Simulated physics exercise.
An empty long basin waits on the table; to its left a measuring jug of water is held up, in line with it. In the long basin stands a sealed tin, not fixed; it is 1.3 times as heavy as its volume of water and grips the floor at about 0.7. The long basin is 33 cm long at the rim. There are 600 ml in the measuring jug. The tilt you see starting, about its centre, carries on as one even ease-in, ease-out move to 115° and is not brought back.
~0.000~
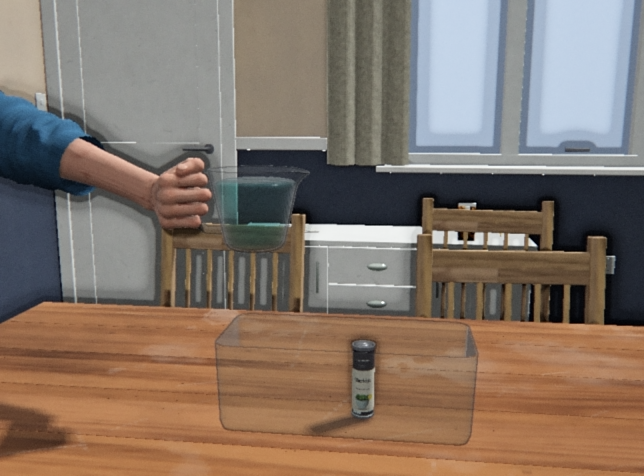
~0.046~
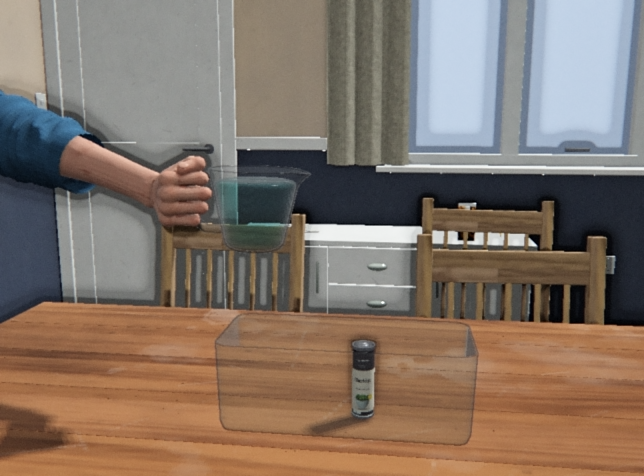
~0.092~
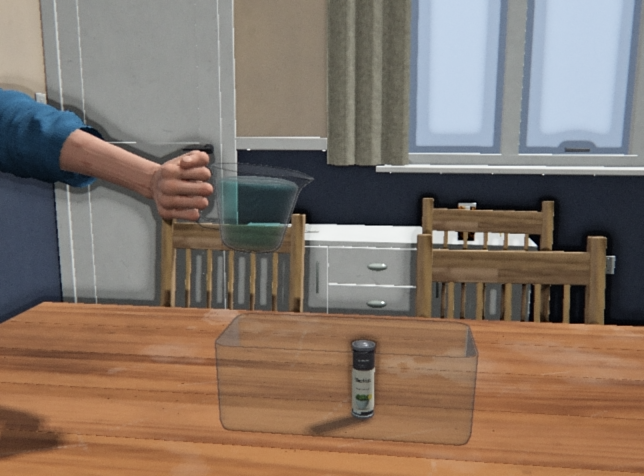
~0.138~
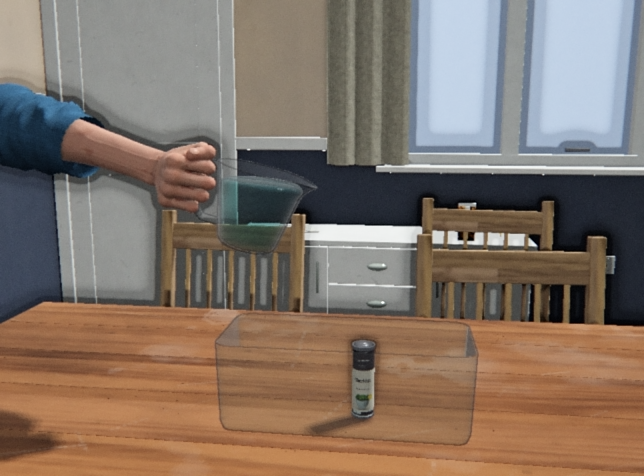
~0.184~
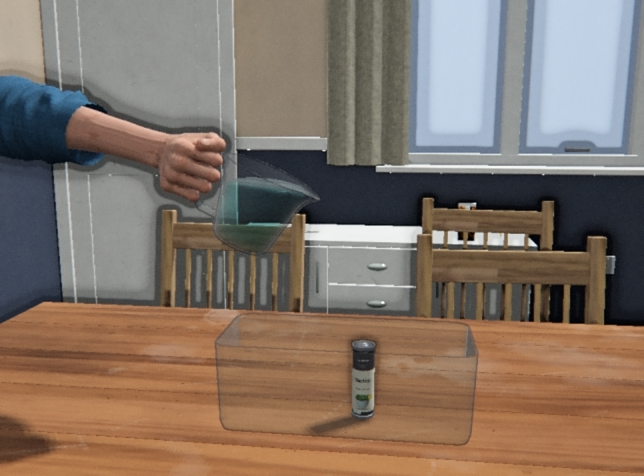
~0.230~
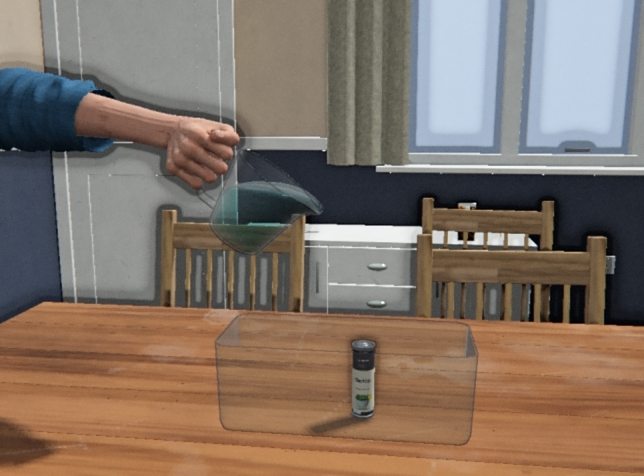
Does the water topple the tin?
It falls.
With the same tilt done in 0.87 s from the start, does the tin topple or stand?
The tin goes over.
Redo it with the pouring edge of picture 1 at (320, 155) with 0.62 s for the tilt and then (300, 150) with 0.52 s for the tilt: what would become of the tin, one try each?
First it goes over; then it falls.
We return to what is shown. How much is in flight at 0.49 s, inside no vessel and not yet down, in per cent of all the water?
About 36 per cent.
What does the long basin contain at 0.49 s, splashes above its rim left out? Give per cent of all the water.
Near 34 in a hundred.
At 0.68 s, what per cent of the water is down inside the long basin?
Near 92 in a hundred.
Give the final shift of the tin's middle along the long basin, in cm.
Some 7.5 cm.
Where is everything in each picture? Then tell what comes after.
The first picture shows tilt 0°; pouring edge (310, 172); surface from (216, 180) to (297, 182); the long basin's rim runs from (227, 329) to (473, 340); the tin's top is at (364, 348).
The second picture shows tilt 2°; pouring edge (311, 173); surface from (217, 180) to (297, 183).
The third picture shows tilt 7°; pouring edge (314, 178); surface from (219, 178) to (299, 185).
The fourth picture shows tilt 14°; pouring edge (317, 187); surface from (223, 177) to (304, 188).
The fifth picture shows tilt 25°; pouring edge (320, 199); surface from (226, 182) to (312, 193).
The sixth picture shows tilt 37°; pouring edge (321, 213); surface from (224, 193) to (313, 201); 2 per cent is over the edge.
By 0.49 s the tilt is 106° and 30 per cent is still to pour; the tin stands where it began.
By 0.68 s the tilt is 115° and 1 per cent is still to pour; the tin leans 14°.
By 0.88 s the tilt is 115° and 0 per cent is still to pour; the tin lies on its side.
By 1.10 s the tilt is 115° and 0 per cent is still to pour; the tin lies on its side.
At rest the tin lies on its side.
